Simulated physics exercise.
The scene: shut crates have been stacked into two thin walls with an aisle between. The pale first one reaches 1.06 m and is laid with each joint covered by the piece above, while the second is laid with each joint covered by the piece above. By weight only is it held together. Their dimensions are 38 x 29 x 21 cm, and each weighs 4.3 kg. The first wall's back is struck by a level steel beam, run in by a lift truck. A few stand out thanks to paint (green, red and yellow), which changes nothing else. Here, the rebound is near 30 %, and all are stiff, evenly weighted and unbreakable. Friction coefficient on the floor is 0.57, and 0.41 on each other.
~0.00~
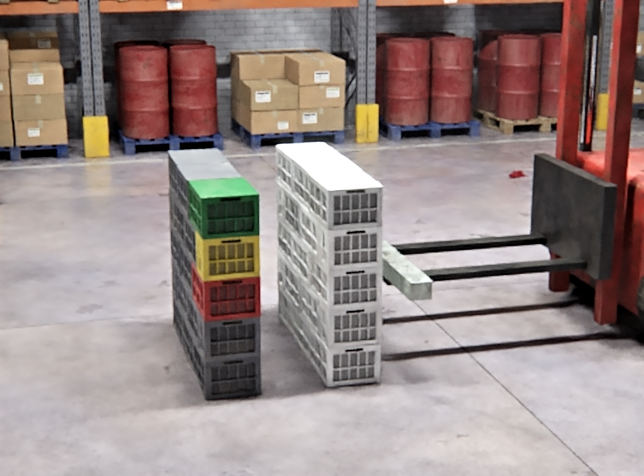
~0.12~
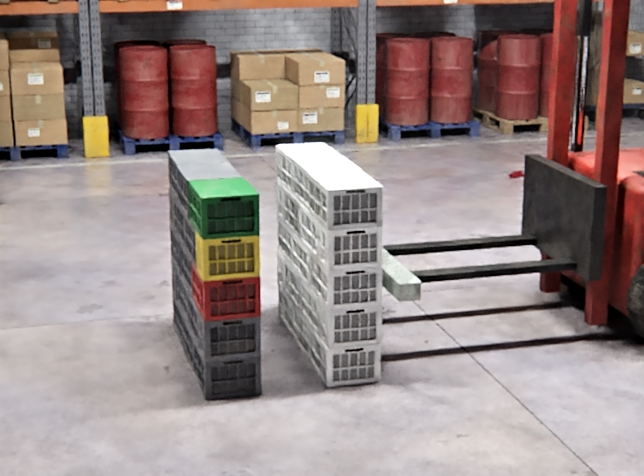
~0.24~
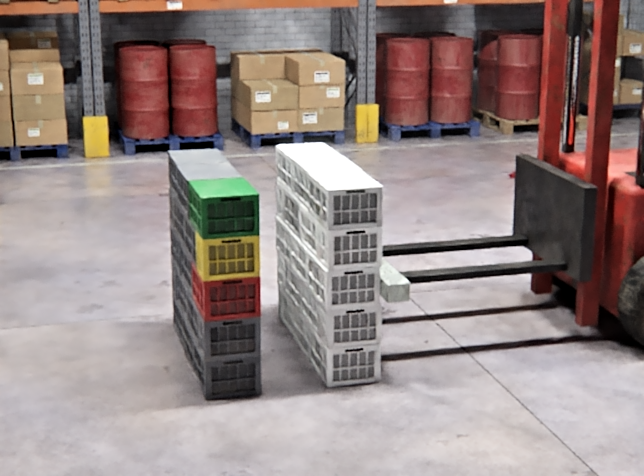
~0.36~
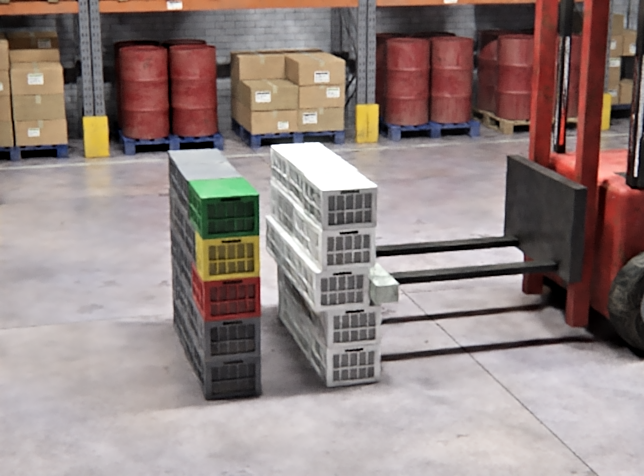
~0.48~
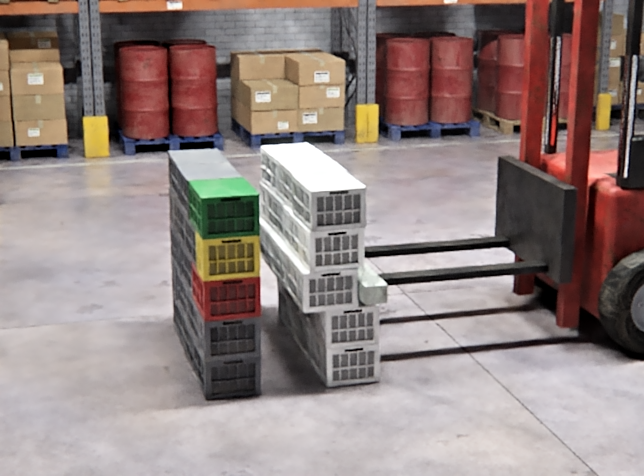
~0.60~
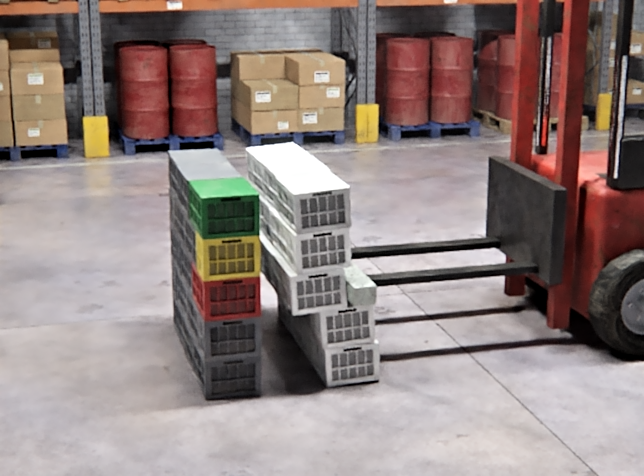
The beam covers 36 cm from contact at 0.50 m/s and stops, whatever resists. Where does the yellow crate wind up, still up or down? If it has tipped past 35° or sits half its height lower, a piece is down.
Once all is still, the yellow crate is down.
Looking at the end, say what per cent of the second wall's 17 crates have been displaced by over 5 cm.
Share: 90 in a hundred.
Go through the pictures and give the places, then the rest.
In the first picture (pixels give the middle of a visible side), beam (420, 291) 11 cm from the wall; yellow crate (232, 258); green crate (231, 217); red crate (233, 299); none of the others has stirred.
The second picture shows beam (408, 292) 50 mm from the wall; yellow crate (232, 258).
The third picture shows beam (397, 293) 10 mm in; yellow crate (232, 258).
The fourth picture shows beam (386, 294) 7 cm in; yellow crate (232, 258).
The fifth picture shows beam (375, 295) 13 cm in; yellow crate (232, 258).
The sixth picture shows beam (363, 296) 19 cm in; yellow crate (232, 258); green crate (231, 217); red crate (233, 299); none of the others has stirred.
After 0.92 s, 0 of the pale wall down; none of the 17 crates of the second wall down, 9 disturbed; yellow crate 29 mm from its place; red crate 20 mm from its place.
After 1.70 s, 10 of the pale wall down; none of the 17 crates of the second wall down, 15 disturbed; yellow crate 24° from how it stood; red crate 24° from how it stood.
After 2.06 s, 10 of the pale wall down; 13 of the 17 crates of the second wall down; yellow crate 63° from how it stood, 39 cm lower; red crate 63° from how it stood, 27 cm lower.
After 2.84 s, 10 of the pale wall down; 13 of the 17 crates of the second wall down; yellow crate upside down; red crate upside down.
In the end (5.1 s), 10 of the pale wall down; 13 of the 17 crates of the second wall down; yellow crate upside down; green crate upside down; red crate upside down.
